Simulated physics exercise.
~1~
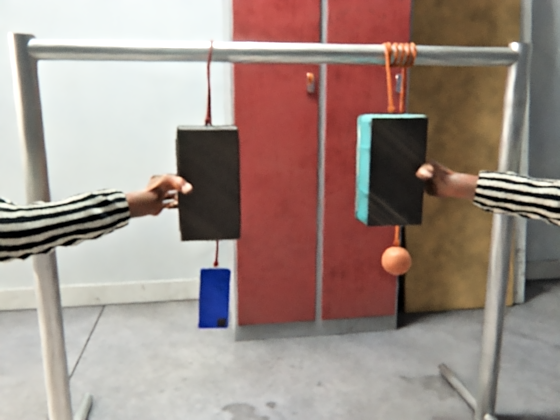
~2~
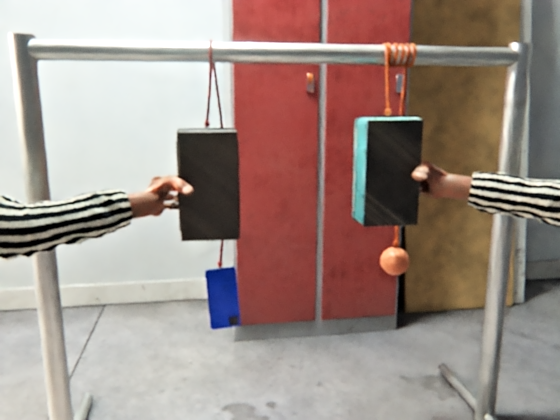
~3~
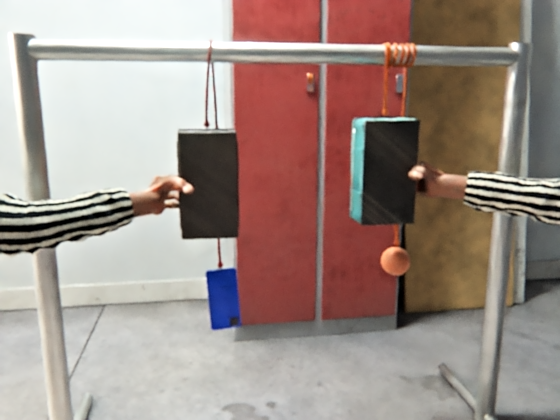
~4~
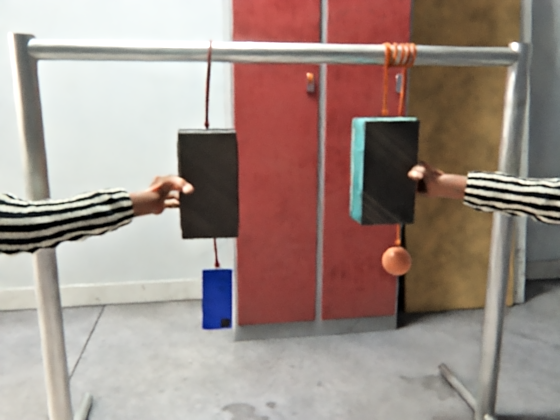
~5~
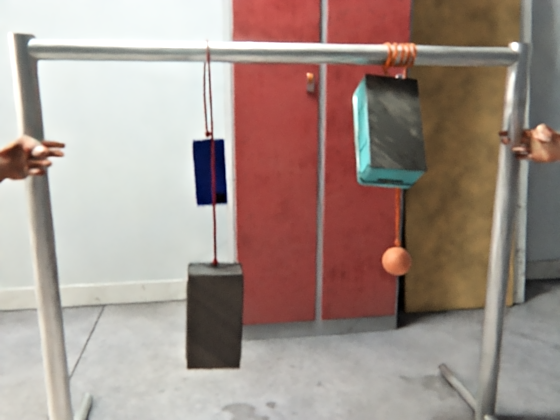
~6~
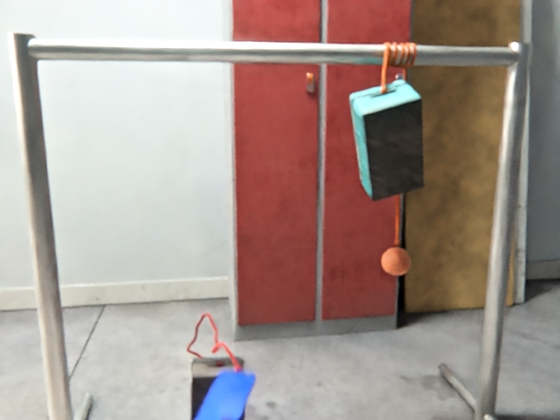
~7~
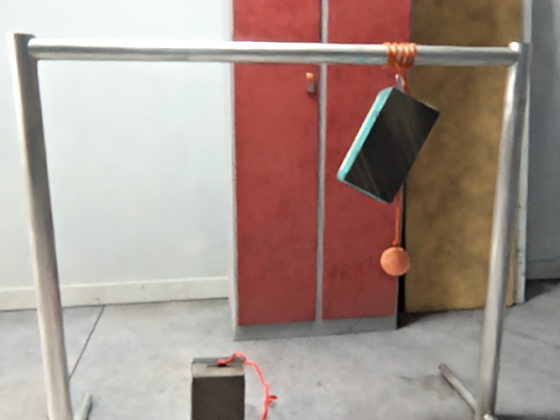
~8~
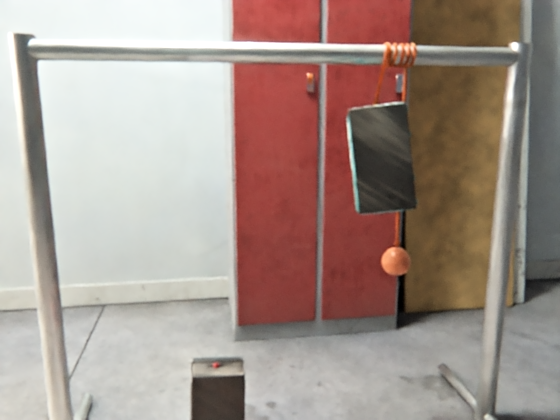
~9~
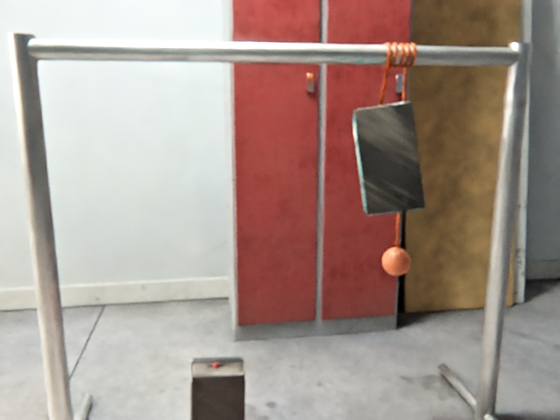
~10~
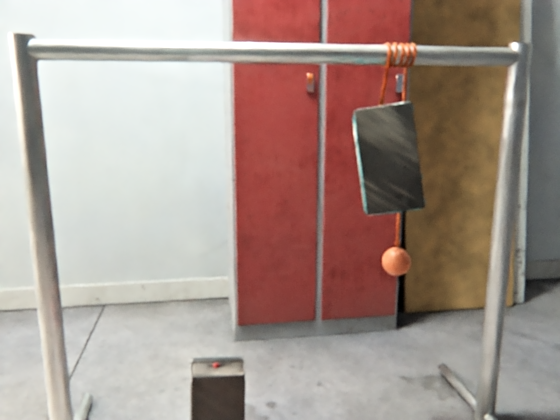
In a room with red lockers, hands releasing two hanging cases, the left dropping to the floor, the right staying hung.
